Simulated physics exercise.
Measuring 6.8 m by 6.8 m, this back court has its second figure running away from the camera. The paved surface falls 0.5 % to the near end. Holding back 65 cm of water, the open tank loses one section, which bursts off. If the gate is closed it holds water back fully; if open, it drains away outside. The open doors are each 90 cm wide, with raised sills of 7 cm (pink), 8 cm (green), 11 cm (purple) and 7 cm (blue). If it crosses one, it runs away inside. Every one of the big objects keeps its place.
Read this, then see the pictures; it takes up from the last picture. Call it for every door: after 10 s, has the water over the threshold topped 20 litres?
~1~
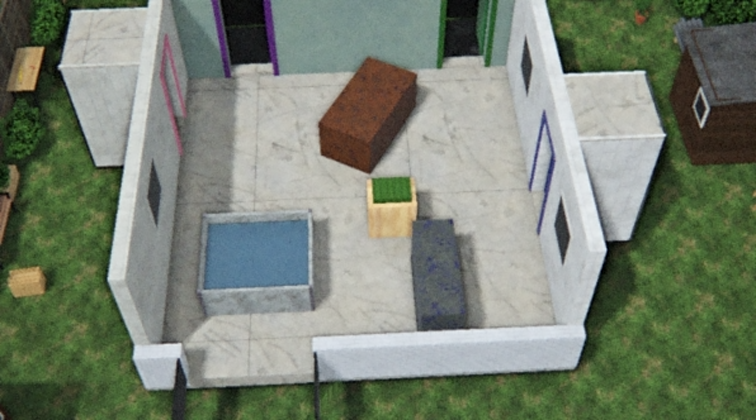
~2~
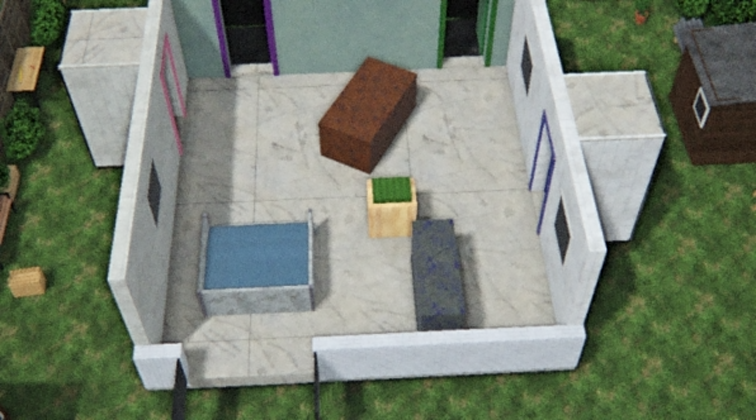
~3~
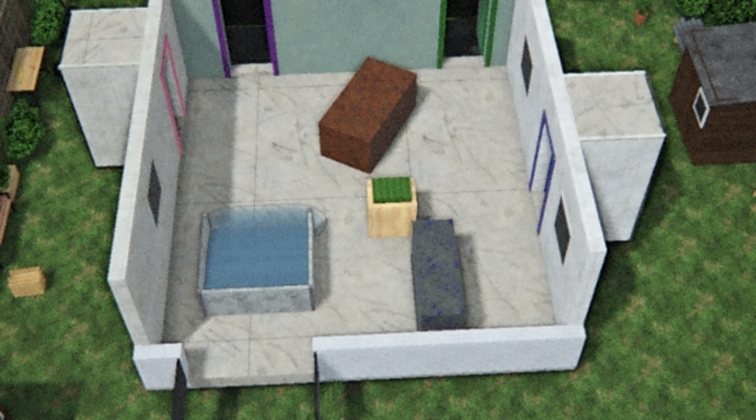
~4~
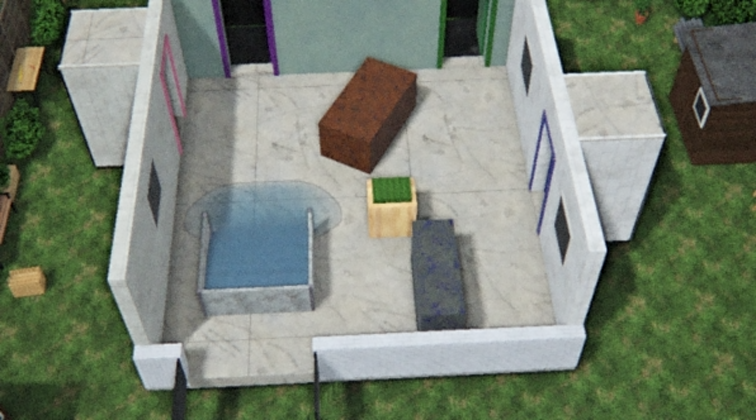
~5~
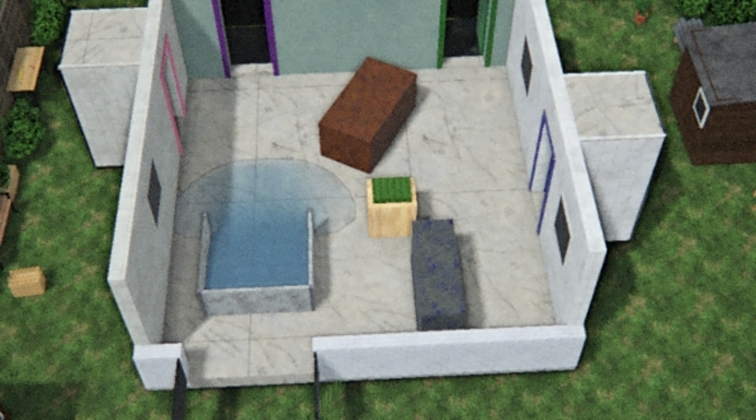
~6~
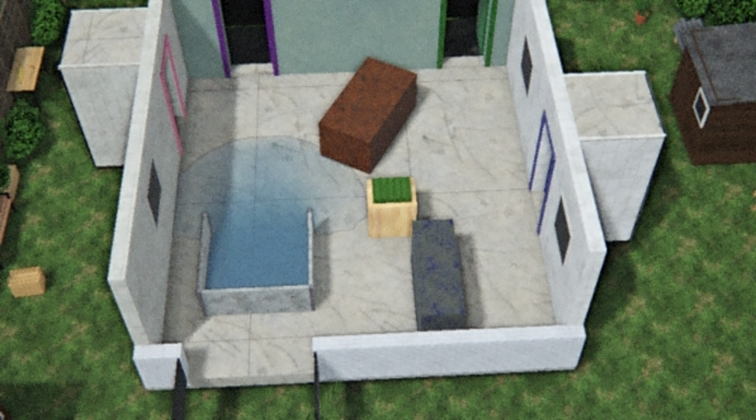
Pink door topped, green door not topped, purple door topped, blue door not topped.
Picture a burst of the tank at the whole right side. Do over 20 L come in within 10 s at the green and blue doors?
Against that limit the green door gives a lower amount and the blue door gives a greater amount.
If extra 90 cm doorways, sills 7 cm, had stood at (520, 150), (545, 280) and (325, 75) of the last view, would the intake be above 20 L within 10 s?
In that order: Under, under, past it.
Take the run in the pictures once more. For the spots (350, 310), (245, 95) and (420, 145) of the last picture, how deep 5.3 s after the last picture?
I'd read it as roughly 0, 7 and 1 cm, in that order.
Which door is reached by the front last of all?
It is the blue one.
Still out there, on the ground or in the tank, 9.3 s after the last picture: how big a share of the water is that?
Close to 88 in a hundred remains.
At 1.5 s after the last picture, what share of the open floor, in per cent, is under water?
Some 40 per cent of it.
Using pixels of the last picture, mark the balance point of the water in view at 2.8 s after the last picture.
(282, 151).
Then, 0.7 s after the last picture water covers 35 % of the floor and is deepest (26 cm) near (337, 163); pink door 9 cm at the sill, 0 L in, green door not reached, purple door 16 cm at the sill, 1 L in, blue door not reached.
Then, 1.5 s after the last picture water covers 40 % of the floor and is deepest (35 cm) near (187, 90); pink door 11 cm at the sill, 3 L in, green door not reached, purple door 25 cm at the sill, 55 L in, blue door not reached.
Then, 2.8 s after the last picture water covers 50 % of the floor and is deepest (21 cm) near (257, 81); pink door 8 cm at the sill, 11 L in, green door 3 cm at the sill, 0 L in, purple door 21 cm at the sill, 137 L in, blue door not reached.
Then, 5.3 s after the last picture water covers 55 % of the floor and is deepest (13 cm) near (336, 129); pink door 8 cm at the sill, 35 L in, green door 3 cm at the sill, 0 L in, purple door 7 cm at the sill, 160 L in, blue door 3 cm at the sill, 0 L in.
Then, 9.3 s after the last picture water covers 90 % of the floor and is deepest (12 cm) near (482, 352); pink door 6 cm at the sill, 37 L in, green door 4 cm at the sill, 0 L in, purple door 4 cm at the sill, 160 L in, blue door 2 cm at the sill, 0 L in.
